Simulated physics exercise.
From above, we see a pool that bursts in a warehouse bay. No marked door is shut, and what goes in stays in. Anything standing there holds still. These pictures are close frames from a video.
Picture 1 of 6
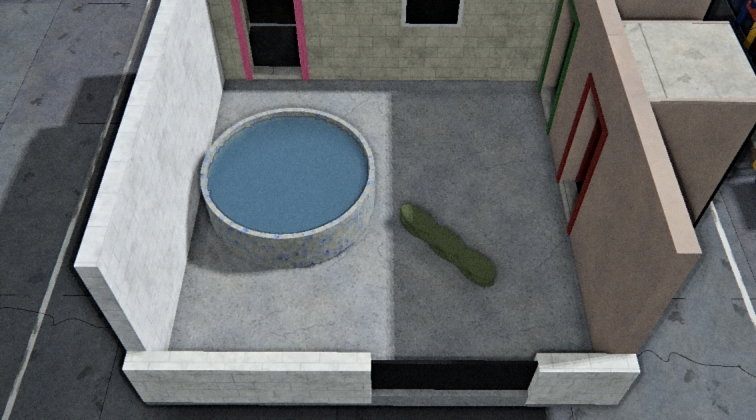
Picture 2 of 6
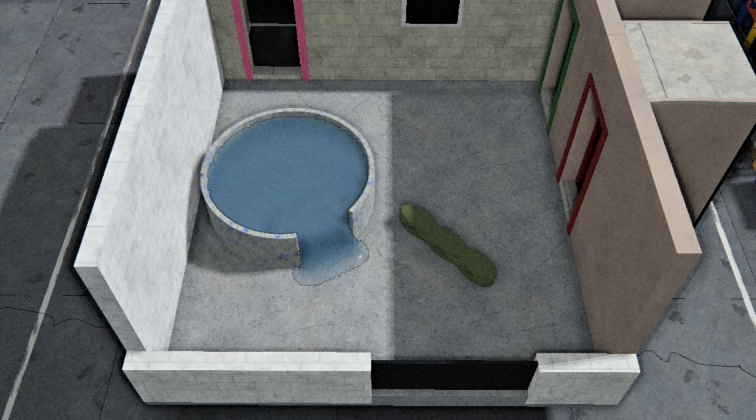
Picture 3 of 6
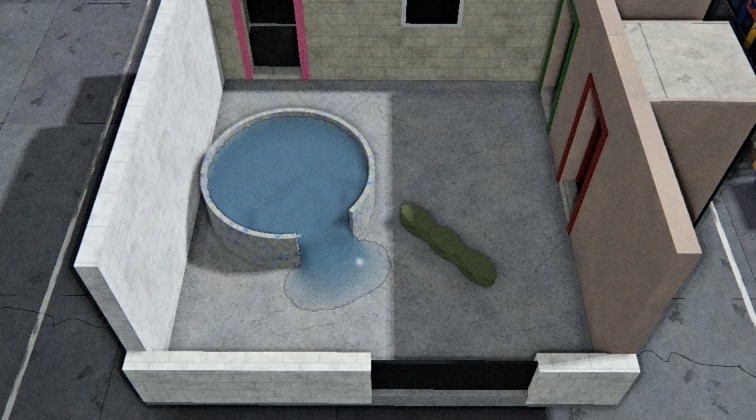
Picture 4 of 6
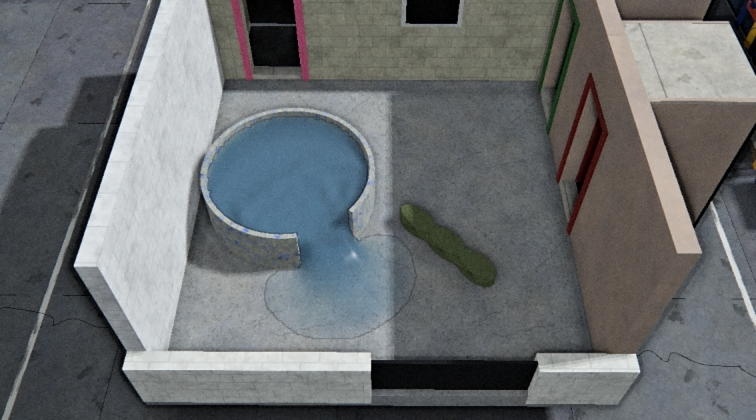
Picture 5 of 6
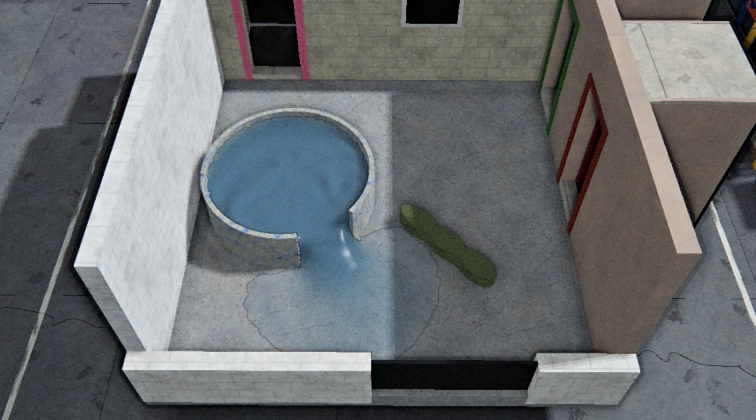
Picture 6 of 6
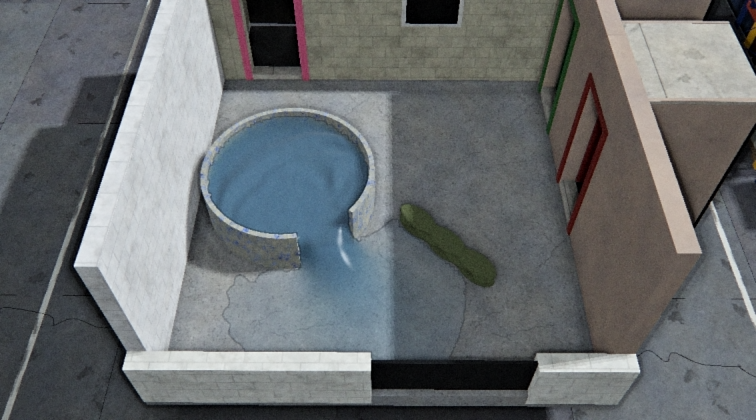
In this clip, a round pool in a walled yard opens at its lower right side, and water pours through the gap, spreading in a widening sheet across the grey floor toward the low front wall and a green hedge-like shape.
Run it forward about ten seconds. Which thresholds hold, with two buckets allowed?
Red door: Does not overshoot; green door: Does not overshoot; pink door: Does not overshoot.
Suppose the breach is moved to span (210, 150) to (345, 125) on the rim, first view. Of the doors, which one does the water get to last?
I'd say the red door.
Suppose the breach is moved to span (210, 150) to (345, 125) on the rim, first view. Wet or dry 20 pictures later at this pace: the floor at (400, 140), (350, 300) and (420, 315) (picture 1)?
Listed order gives sopping; left alone; left alone.
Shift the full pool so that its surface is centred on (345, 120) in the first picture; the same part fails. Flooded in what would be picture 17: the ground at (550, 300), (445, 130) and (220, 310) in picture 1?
Soaked, spared, spared.
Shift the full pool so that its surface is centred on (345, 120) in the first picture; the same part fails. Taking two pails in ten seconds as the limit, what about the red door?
Going one by one, I'd say the red door runs past the limit.
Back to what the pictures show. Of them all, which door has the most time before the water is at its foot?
That is the pink door.
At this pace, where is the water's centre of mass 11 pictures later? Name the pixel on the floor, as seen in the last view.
It is near (335, 248).
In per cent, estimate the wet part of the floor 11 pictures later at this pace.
I'd say close to 30 per cent.
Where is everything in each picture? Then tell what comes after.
Still water in the round pool at (288, 172), in the first picture.
The front is at (298, 275), out from the gap at (327, 246), in the second picture.
The front is at (382, 275), out from the gap at (327, 248), in the third picture.
The front is at (355, 332), out from the gap at (327, 248), in the fourth picture.
Water pours out at (327, 248) and has run to a hidden place, in the fifth picture.
Water pours out at (327, 247) and has run to a hidden place, in the sixth picture.
A moment on, water covers 25 % of the floor; the red door not reached, the green door not reached, the pink door not reached.
Next, water covers 30 % of the floor; the red door not reached, the green door not reached, the pink door not reached.
Then, water covers 55 % of the floor; the red door wet at the sill, nothing in, the green door wet at the sill, nothing in, the pink door not reached.
Later, water covers 90 % of the floor; the red door wet at the sill, nothing in, the green door wet at the sill, nothing in, the pink door wet at the sill, nothing in.
In the end, water covers 95 % of the floor; the red door wet at the sill, nothing in, the green door wet at the sill, nothing in, the pink door under two buckets in.
